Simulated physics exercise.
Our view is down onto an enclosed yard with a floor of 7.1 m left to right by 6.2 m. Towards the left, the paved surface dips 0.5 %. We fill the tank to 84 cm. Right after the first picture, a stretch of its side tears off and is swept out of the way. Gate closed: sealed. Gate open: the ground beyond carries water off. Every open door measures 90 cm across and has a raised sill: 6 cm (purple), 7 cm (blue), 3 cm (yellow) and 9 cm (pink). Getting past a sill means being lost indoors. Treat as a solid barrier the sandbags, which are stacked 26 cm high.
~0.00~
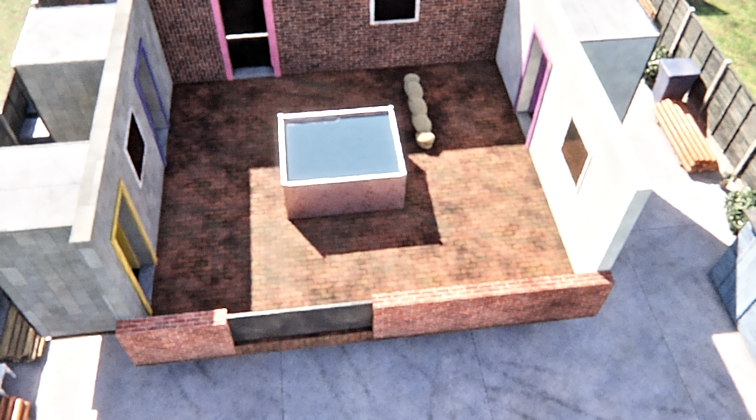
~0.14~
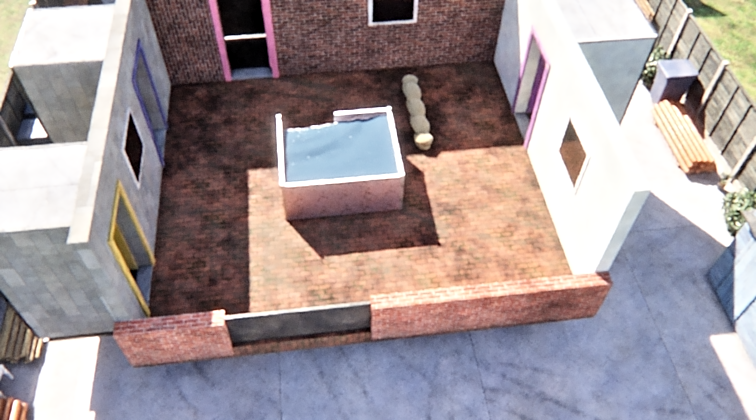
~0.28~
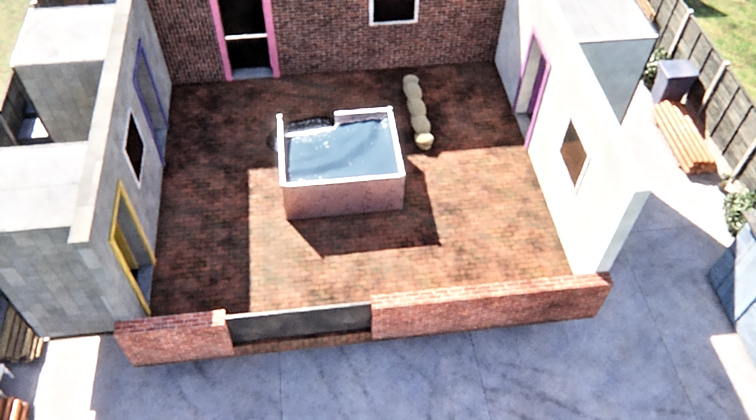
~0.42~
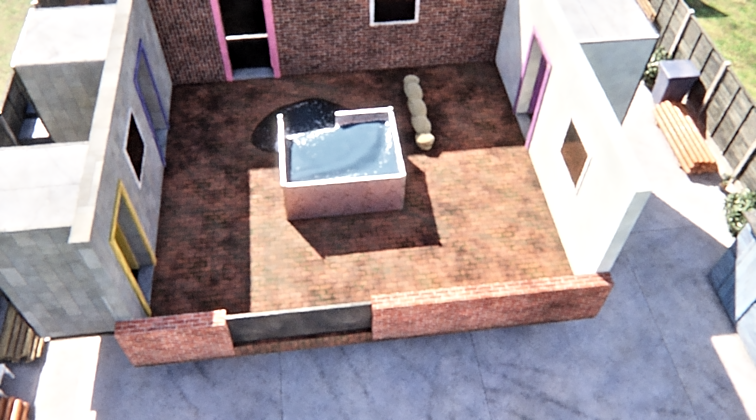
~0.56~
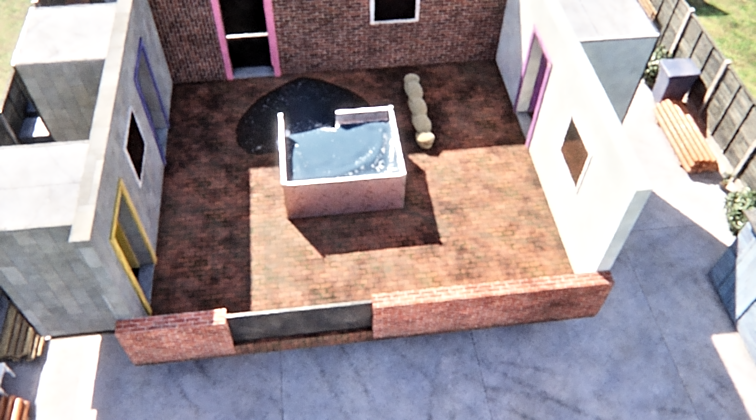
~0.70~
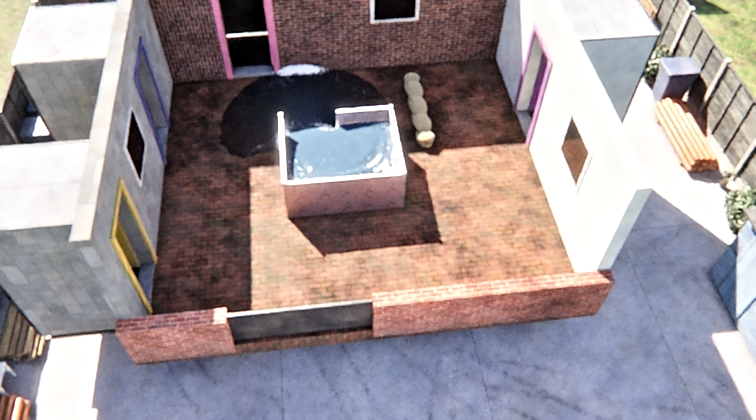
A walled brick yard held a square tank of still water until part of its far side broke away, and water poured out behind it, spreading in a dark pool across the paving.
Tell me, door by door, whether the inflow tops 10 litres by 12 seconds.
At the end, the purple door is going to hold within the limit. The blue door is going to break the limit. The yellow door is going to break the limit. The pink door is going to break the limit.
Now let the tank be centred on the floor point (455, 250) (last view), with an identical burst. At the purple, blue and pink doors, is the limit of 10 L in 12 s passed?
Well, against that limit, at purple it's too much, at blue it's too much, and at pink it's too much.
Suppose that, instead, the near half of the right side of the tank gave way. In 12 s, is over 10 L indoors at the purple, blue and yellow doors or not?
Here's how it goes: Purple exceeds it, blue falls short, yellow exceeds it.
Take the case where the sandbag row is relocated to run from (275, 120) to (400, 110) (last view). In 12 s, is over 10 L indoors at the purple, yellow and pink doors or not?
Purple exceeded, yellow exceeded, pink exceeded.
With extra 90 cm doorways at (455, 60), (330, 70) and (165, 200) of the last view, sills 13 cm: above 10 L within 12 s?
Door 1: Lower; door 2: Higher; door 3: Lower.
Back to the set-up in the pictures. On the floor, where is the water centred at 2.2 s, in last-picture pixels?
About (318, 132).
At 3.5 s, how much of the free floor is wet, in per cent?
45 %.
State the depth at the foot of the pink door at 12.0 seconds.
Reading: Close to 6.5 cm.
After 1.4 s water covers 25 % of the floor and is deepest (44 cm) near (300, 79); purple door not reached, blue door not reached, yellow door not reached, pink door 30 cm at the sill, 60 L in.
After 2.2 s water covers 25 % of the floor and is deepest (45 cm) near (182, 82); purple door not reached, blue door 4 cm at the sill, 0 L in, yellow door not reached, pink door 27 cm at the sill, 173 L in.
After 3.5 s water covers 45 % of the floor and is deepest (30 cm) near (182, 82); purple door 6 cm at the sill, 0 L in, blue door 9 cm at the sill, 4 L in, yellow door not reached, pink door 19 cm at the sill, 259 L in.
After 7.0 s water covers 95 % of the floor and is deepest (14 cm) near (173, 83); purple door 4 cm at the sill, 0 L in, blue door 8 cm at the sill, 15 L in, yellow door 6 cm at the sill, 1 L in, pink door 11 cm at the sill, 326 L in.
After 12.0 s water covers 100 % of the floor and is deepest (8 cm) near (186, 288); purple door 2 cm at the sill, 0 L in, blue door 6 cm at the sill, 19 L in, yellow door 8 cm at the sill, 65 L in, pink door 6 cm at the sill, 330 L in.
